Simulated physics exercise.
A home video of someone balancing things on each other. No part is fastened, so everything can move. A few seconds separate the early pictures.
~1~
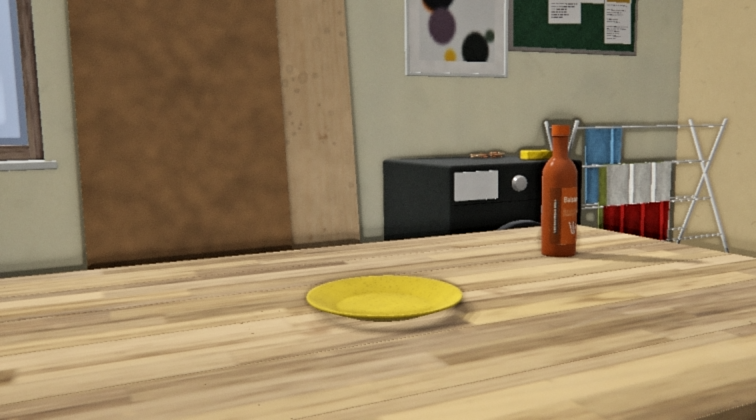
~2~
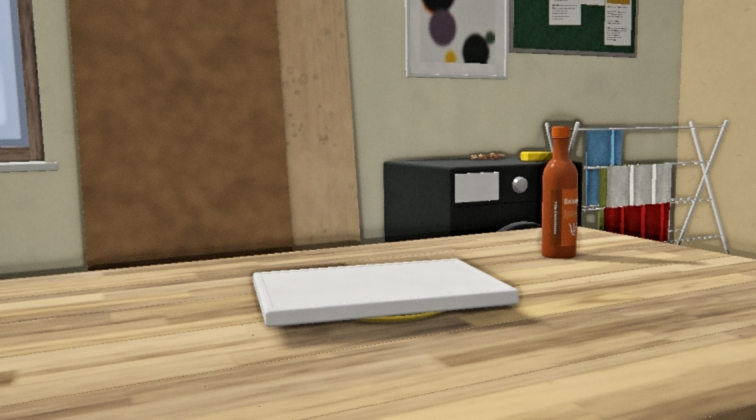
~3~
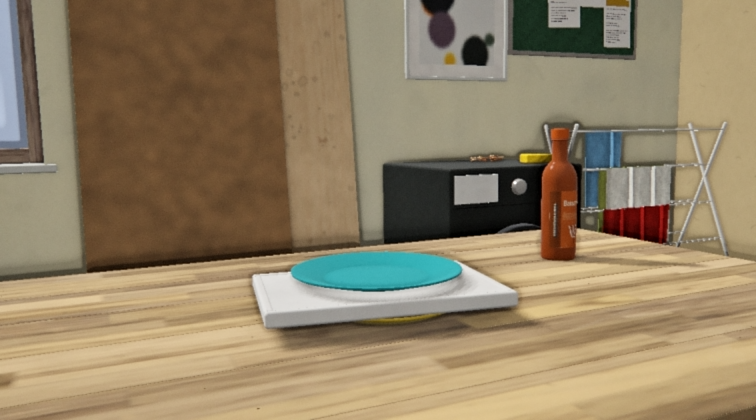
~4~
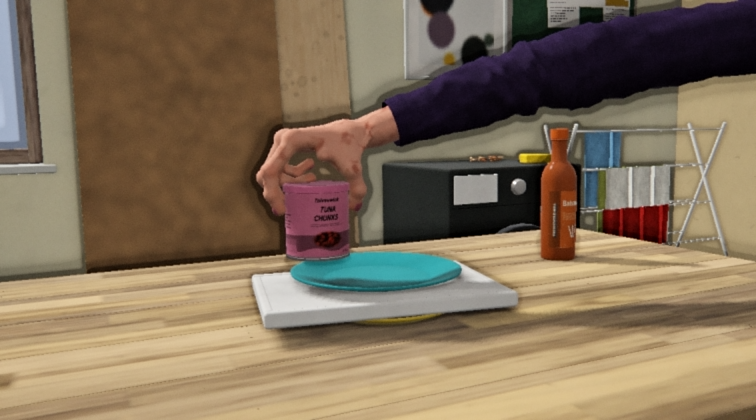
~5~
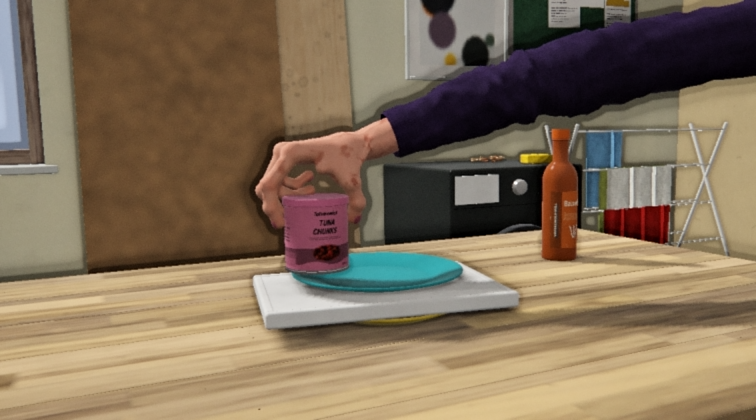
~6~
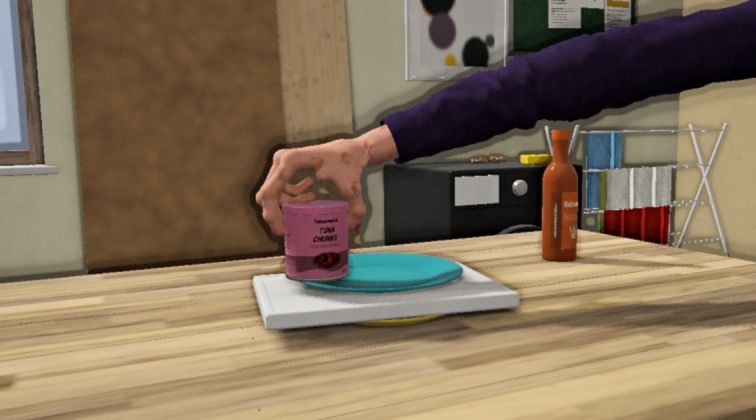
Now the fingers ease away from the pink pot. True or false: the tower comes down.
False.
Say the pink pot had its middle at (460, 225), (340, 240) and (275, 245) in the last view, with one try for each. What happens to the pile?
The pile goes down at first, does not fall second and goes down third.
Then, 0.50 s past the last view, nothing moves.
Then, 1.30 s past the last view, pink pot resting near (317, 241).
Finally, all 5 still in place. Final places as the last picture's camera would see them, pink pot near (317, 241). The pile keeps its balance.
